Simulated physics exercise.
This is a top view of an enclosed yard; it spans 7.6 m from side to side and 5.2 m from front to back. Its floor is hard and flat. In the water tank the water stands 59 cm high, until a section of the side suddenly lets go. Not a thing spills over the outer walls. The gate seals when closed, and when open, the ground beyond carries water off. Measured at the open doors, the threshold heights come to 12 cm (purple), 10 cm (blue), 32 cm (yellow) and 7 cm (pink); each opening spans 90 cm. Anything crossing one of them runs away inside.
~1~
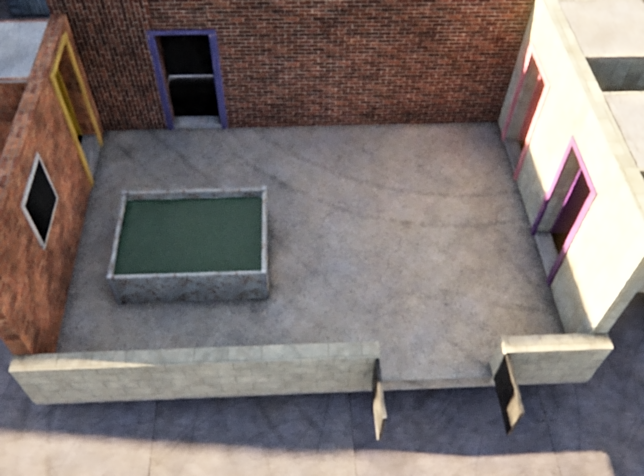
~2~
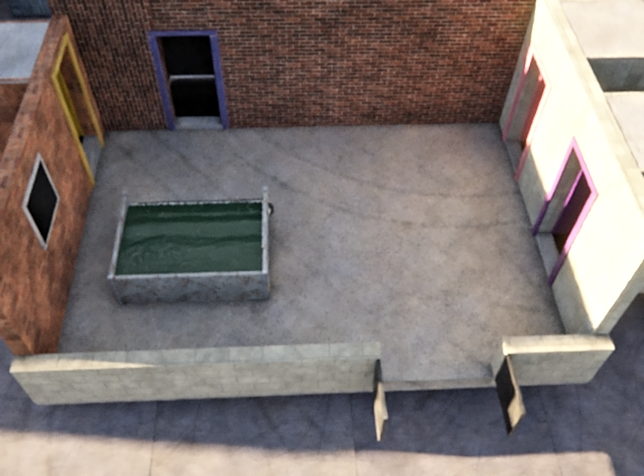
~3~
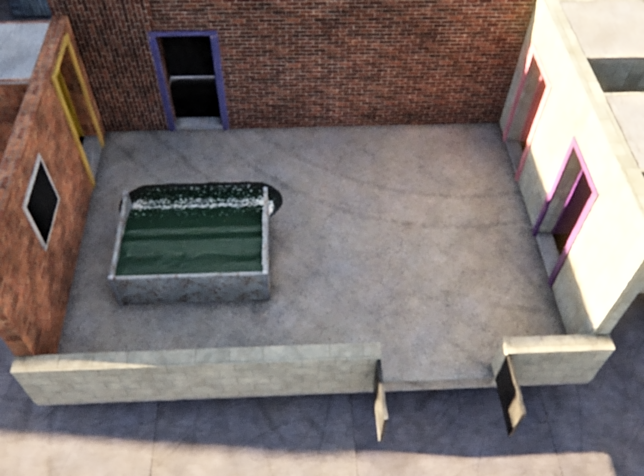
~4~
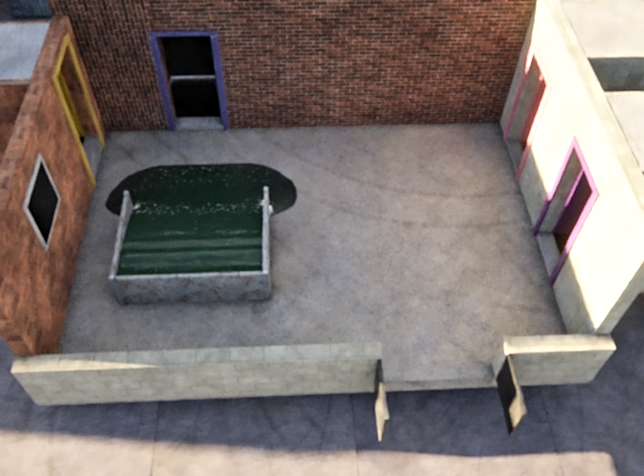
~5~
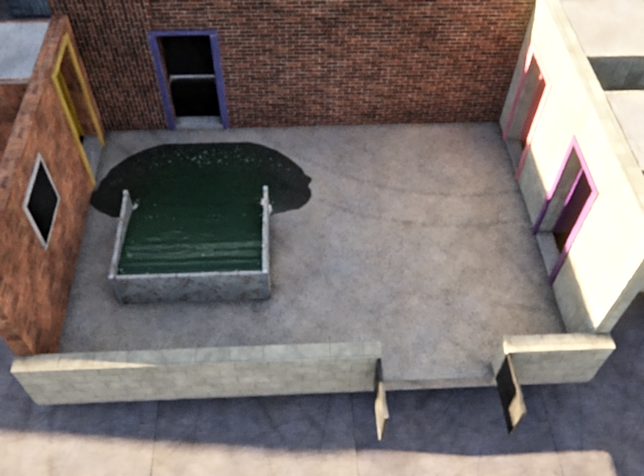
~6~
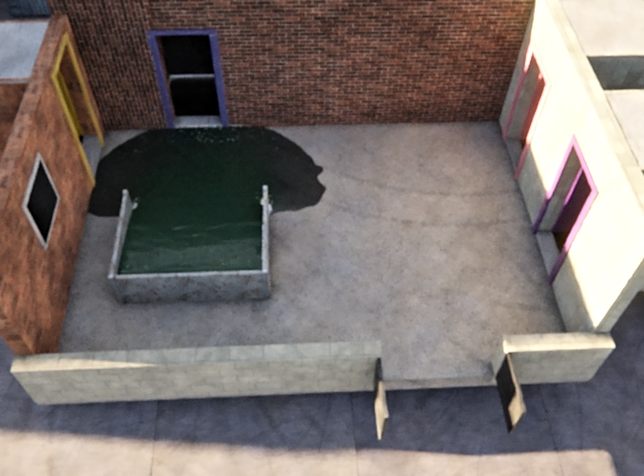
Dark green water lies still in a low rectangular tank in a walled yard, then ripples and pours out over its far side. A dark puddle widens across the grey floor behind the tank, spreading to both sides and back to the brick wall beneath the purple-framed door.
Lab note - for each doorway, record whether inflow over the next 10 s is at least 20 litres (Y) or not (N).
In order: Purple door: Limit not crossed; blue door: Limit crossed; yellow door: Limit not crossed; pink door: Limit crossed.
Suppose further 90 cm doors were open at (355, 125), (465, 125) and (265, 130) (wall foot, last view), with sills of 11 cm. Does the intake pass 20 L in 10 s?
In that order: Short of it, short of it, beyond it.
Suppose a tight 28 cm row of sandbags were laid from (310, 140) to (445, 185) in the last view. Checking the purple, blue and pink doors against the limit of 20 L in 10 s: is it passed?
Note - purple: Limit held; blue: Limit exceeded; pink: Limit held.
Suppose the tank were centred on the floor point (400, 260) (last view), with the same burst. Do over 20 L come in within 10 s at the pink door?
In that case pink comes out beyond the limit.
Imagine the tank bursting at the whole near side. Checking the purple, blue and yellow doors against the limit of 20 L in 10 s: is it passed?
For purple, too little; for blue, too little; for yellow, too little.
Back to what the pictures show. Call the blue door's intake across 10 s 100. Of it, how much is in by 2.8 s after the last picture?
It comes to about 95 per cent.
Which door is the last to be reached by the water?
The purple door is last.
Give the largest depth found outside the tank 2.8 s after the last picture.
Max around 18 cm.
Then, 0.7 s after the last picture water covers 25 % of the floor and is deepest (36 cm) near (229, 131); purple door not reached, blue door 33 cm at the sill, 99 L in, yellow door 12 cm at the sill, 0 L in, pink door not reached.
Then, 1.5 s after the last picture water covers 25 % of the floor and is deepest (34 cm) near (163, 132); purple door not reached, blue door 30 cm at the sill, 238 L in, yellow door 23 cm at the sill, 0 L in, pink door not reached.
Then, 2.8 s after the last picture water covers 50 % of the floor and is deepest (18 cm) near (115, 134); purple door not reached, blue door 18 cm at the sill, 341 L in, yellow door 15 cm at the sill, 0 L in, pink door 14 cm at the sill, 5 L in.
Then, 5.3 s after the last picture water covers 75 % of the floor and is deepest (15 cm) near (52, 378); purple door 5 cm at the sill, 0 L in, blue door 7 cm at the sill, 359 L in, yellow door 8 cm at the sill, 0 L in, pink door 10 cm at the sill, 42 L in.
Then, 9.3 s after the last picture water covers 95 % of the floor and is deepest (8 cm) near (561, 357); purple door 4 cm at the sill, 0 L in, blue door 4 cm at the sill, 360 L in, yellow door 3 cm at the sill, 0 L in, pink door 6 cm at the sill, 51 L in.
